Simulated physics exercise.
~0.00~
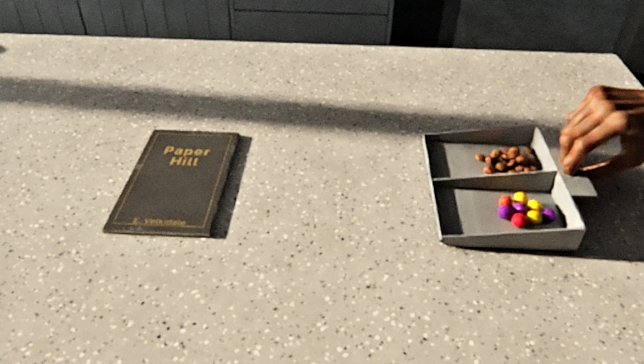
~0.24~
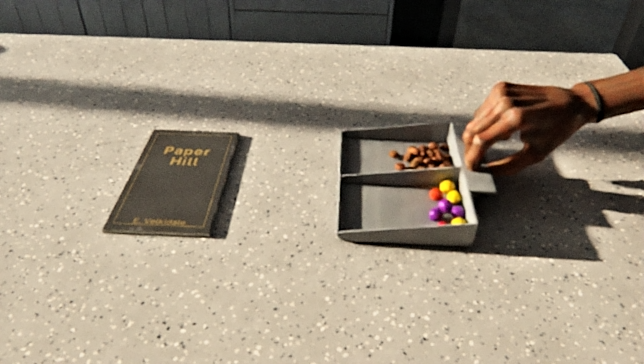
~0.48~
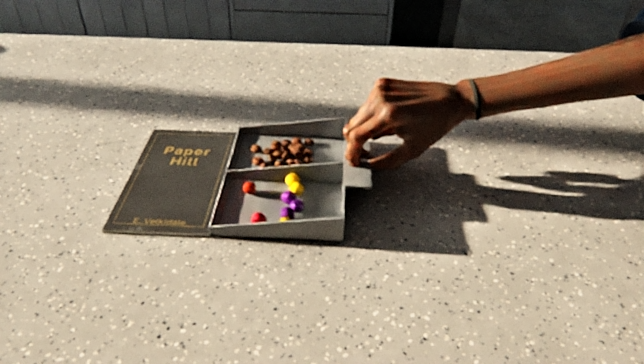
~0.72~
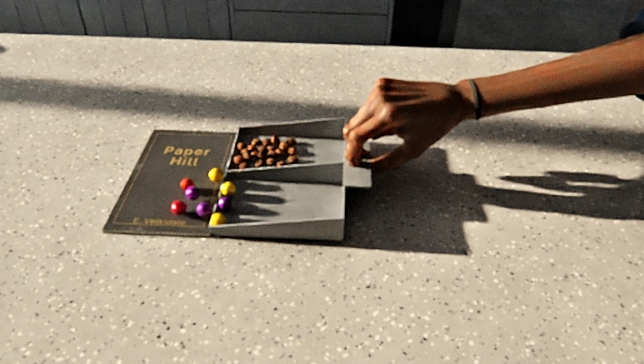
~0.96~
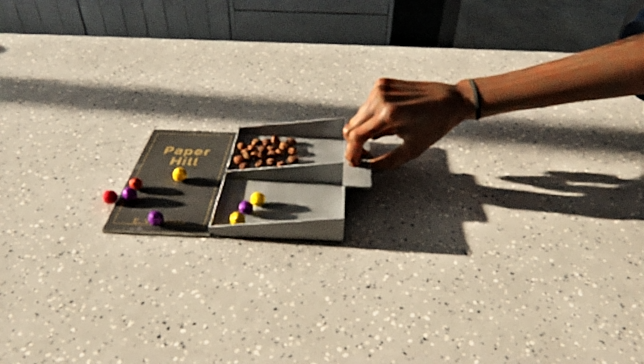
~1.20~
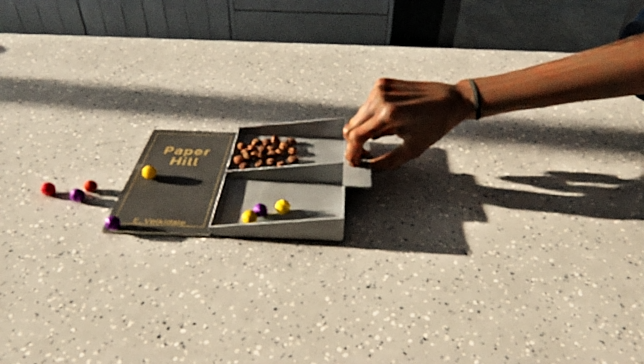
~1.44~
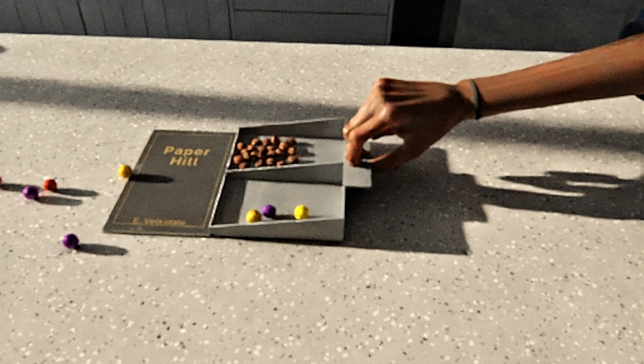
The video shows a hand sliding a grey two-part tray left across a speckled counter until it stops against a thin dark book; the brown pieces bunch towards the front rim and stay inside, while most of the colourful balls roll out over the book, leaving three in the tray.
